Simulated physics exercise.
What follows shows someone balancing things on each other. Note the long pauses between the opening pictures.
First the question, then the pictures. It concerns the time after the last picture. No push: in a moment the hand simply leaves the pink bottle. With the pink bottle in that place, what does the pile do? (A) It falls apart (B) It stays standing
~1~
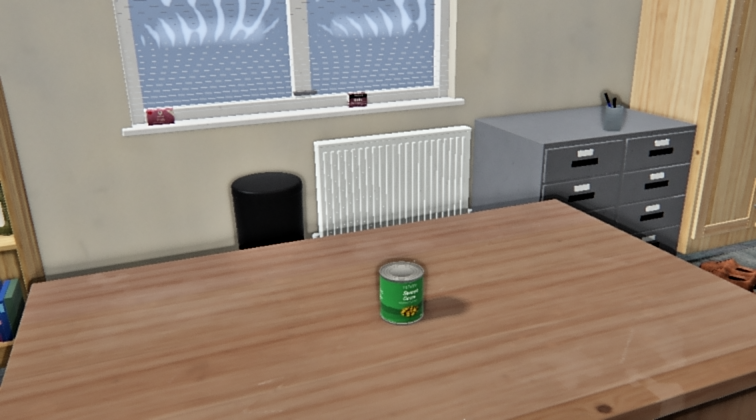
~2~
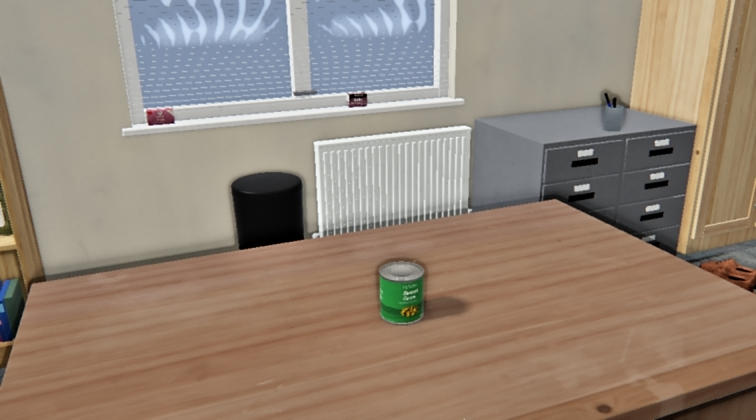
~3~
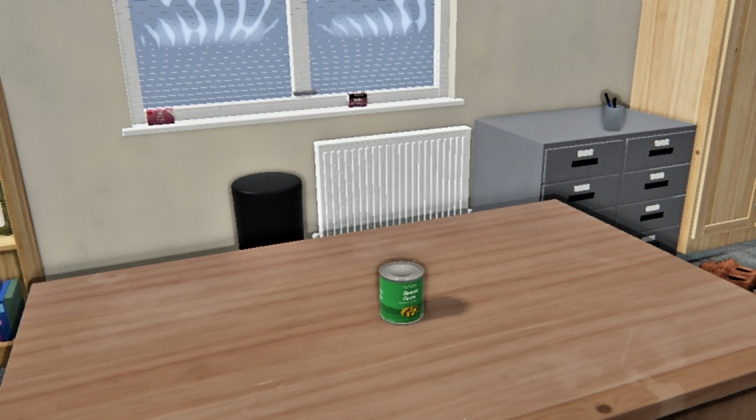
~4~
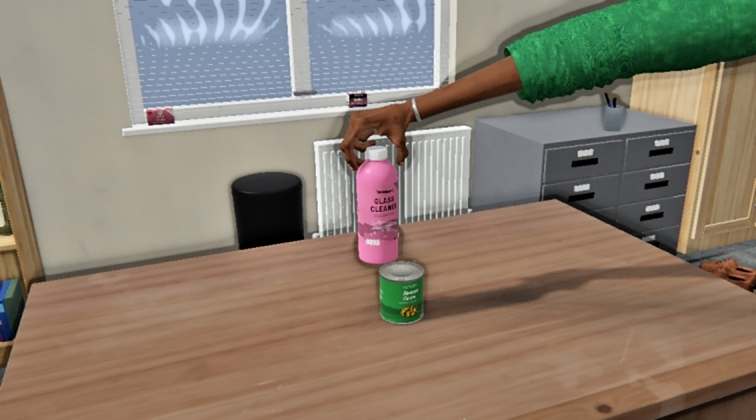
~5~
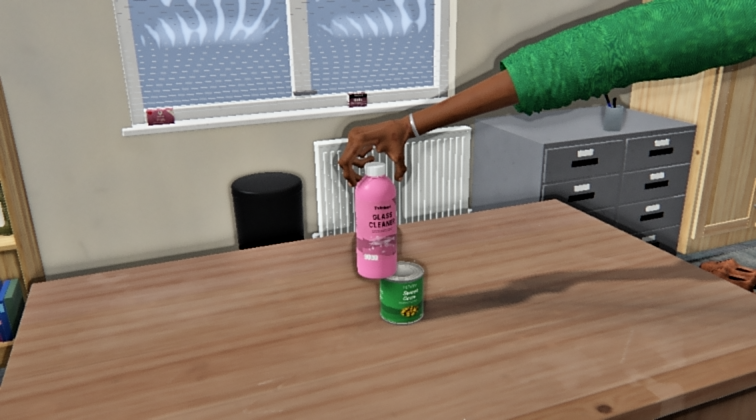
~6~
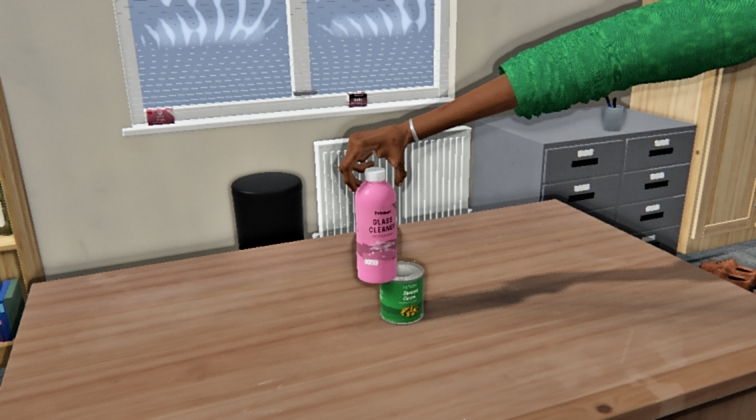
Option A: It falls apart.
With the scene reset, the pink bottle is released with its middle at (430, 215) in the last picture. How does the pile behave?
Result: Pile toppled.
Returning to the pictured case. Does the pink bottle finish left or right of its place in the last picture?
Well, it travels over to the left.
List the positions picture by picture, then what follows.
In the first frame, the last thing is not in view yet; green pot (402, 293).
In the second frame, the last thing is not in view yet; green pot (402, 293).
In the third frame, the last thing is not in view yet; green pot (402, 293).
In the fourth frame, still above its spot; pink bottle (378, 204); green pot (402, 293).
In the fifth frame, still above its spot; pink bottle (376, 219); green pot (402, 293).
In the sixth frame, in place under the hand; pink bottle (376, 224); green pot (402, 293).
Then, 0.40 s later than the last frame, pink bottle now fallen.
Then, 0.50 s later than the last frame, things are still on the move.
When it is over, fallen, pink bottle; green pot as before. End places, in pixels of the last picture, pink bottle near (308, 317). The pile gives way.
